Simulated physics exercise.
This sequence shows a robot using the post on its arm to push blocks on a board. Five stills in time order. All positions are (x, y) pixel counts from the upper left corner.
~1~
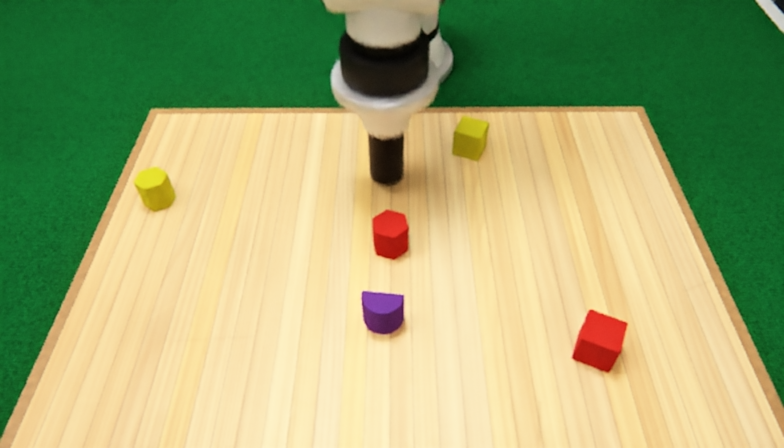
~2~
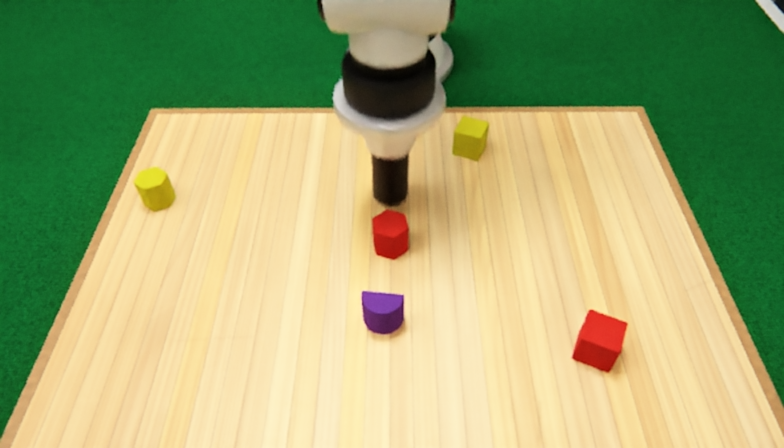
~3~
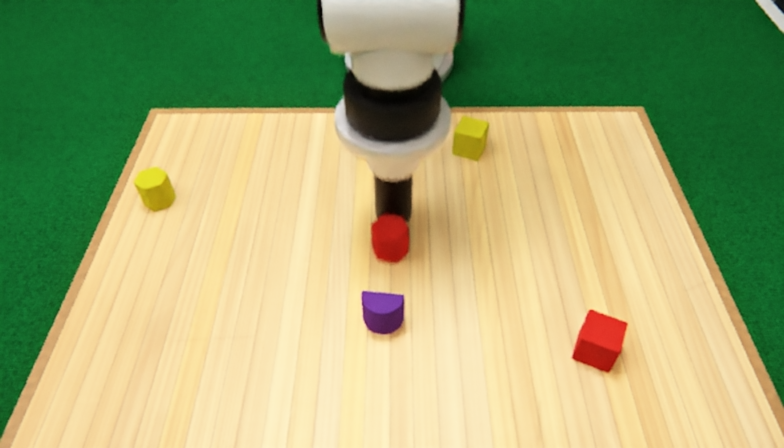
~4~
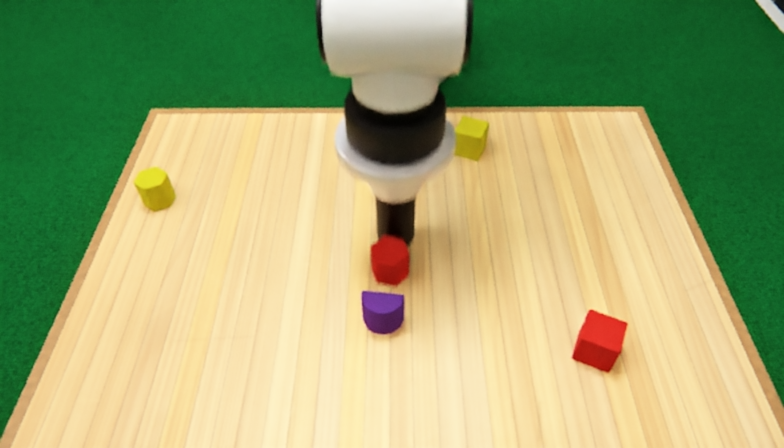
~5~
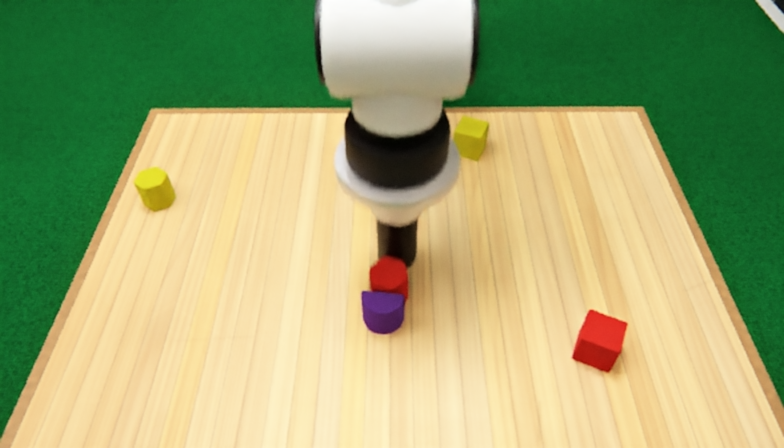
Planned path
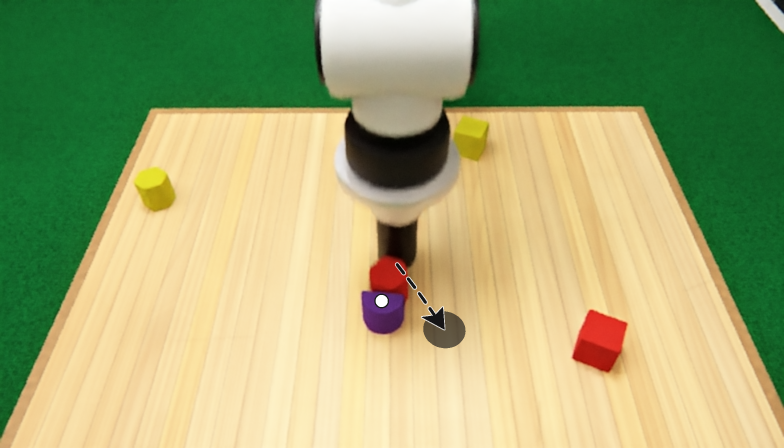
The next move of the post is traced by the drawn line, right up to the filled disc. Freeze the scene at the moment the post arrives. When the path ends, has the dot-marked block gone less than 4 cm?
Yes, I think so.
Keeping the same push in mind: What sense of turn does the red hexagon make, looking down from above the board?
If we look at it from overhead, the red hexagon pivots clockwise.
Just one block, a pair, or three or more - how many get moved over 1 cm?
Displaced: Two.
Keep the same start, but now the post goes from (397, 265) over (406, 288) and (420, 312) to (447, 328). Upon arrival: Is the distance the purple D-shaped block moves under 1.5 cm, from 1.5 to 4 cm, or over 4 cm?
Shift: 1.5 to 4 cm.
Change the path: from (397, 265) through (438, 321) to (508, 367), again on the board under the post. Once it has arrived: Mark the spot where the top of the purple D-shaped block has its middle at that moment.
The centre of its top will be at (369, 320).
The drawn path runs from (397, 265) directly to (444, 329); the dot is on the purple D-shaped block.
On the path given first. Halfway along, post at (421, 287); purple D-shaped block at (372, 316), turned 40° clockwise; red hexagon at (393, 296), turned 30° clockwise.
At the end, post at (445, 321); purple D-shaped block at (369, 317), turned 45° clockwise; red hexagon at (393, 300), turned 35° clockwise.
